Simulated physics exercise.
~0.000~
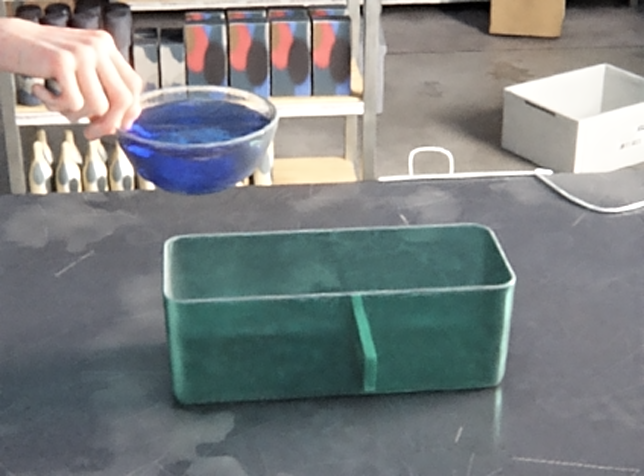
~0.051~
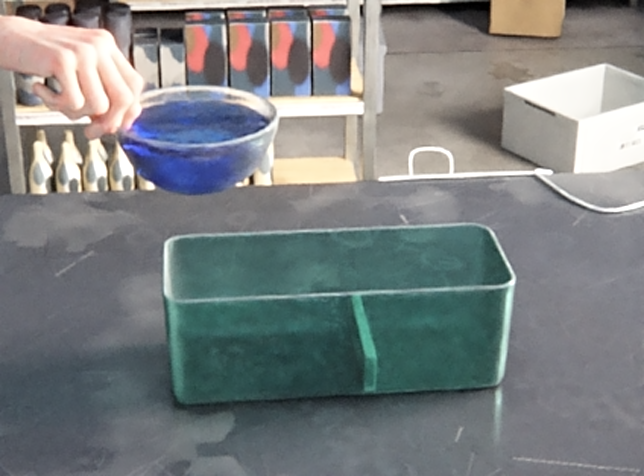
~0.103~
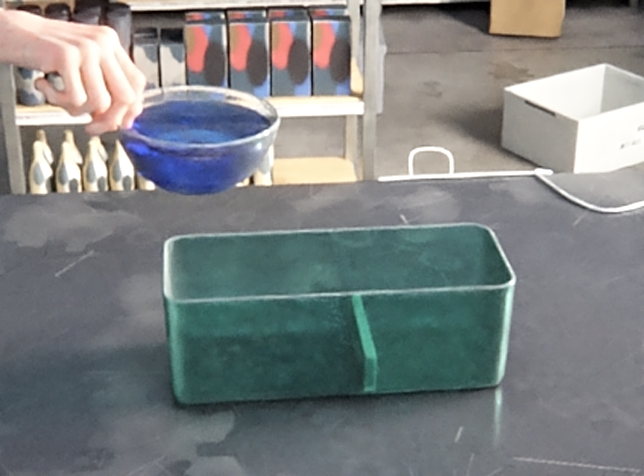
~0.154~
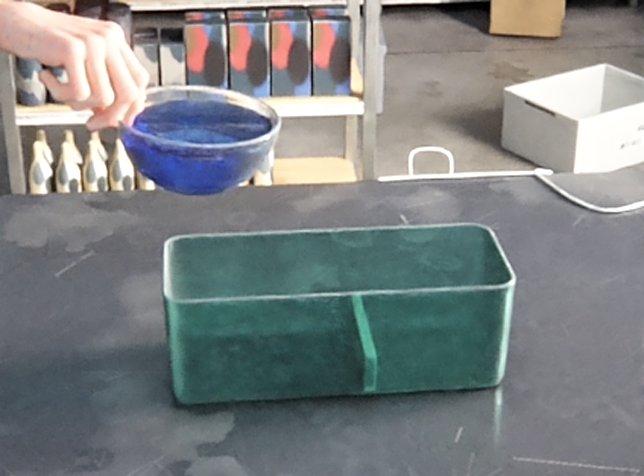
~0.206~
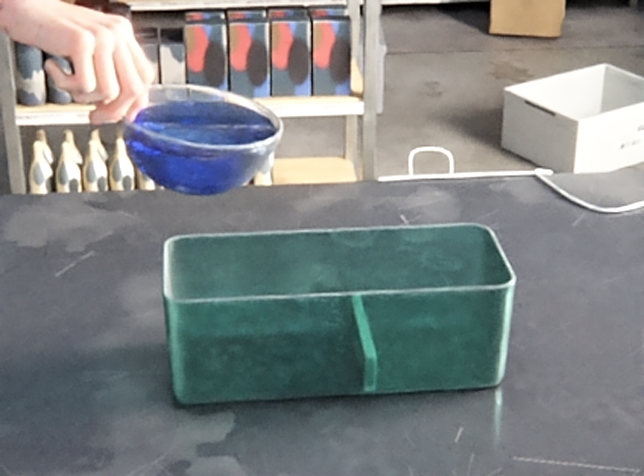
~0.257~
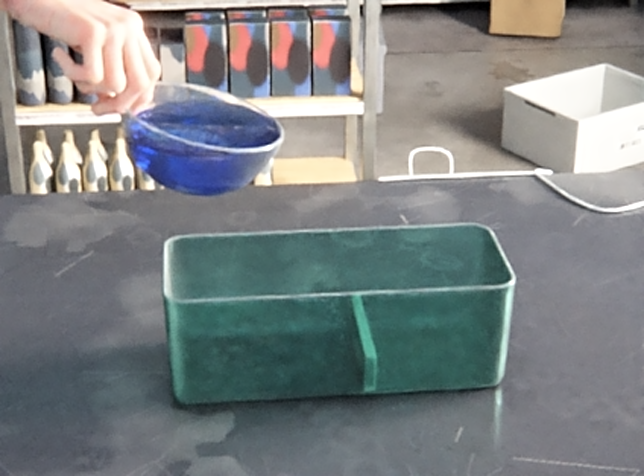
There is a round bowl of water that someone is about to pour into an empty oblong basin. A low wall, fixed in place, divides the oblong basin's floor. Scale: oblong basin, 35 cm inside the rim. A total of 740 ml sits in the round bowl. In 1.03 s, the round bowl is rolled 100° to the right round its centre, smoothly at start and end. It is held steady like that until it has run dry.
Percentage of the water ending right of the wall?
20 per cent.
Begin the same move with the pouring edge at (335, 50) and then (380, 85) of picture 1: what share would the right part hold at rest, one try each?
First 80, then 90 per cent.
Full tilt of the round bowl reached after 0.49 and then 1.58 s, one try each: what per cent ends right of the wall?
It comes to 20 per cent, and then 25 per cent.
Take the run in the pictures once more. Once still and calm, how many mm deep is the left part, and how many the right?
Depths: Left near 22 mm, right near 8 mm.
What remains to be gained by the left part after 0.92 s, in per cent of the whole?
4 %.
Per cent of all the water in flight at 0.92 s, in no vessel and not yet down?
About 4 % of the total.
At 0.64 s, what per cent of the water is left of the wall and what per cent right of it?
Around 22 percent on the left and 7 on the right.
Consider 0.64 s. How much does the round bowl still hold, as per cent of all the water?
Roughly 32 per cent.
After 0.64 s the tilt is 68° and 33 per cent is still to pour, 22 is left of the wall and 7 right of it.
After 0.92 s the tilt is 97° and 1 per cent is still to pour, 76 is left of the wall and 19 right of it.
After 1.21 s the tilt is 100° and 0 per cent is still to pour, 80 is left of the wall and 19 right of it.
After 1.53 s the tilt is 100° and 0 per cent is still to pour, 79 is left of the wall and 20 right of it.
In the end 79 per cent lies left of the wall, 20 right of it and 1 outside.
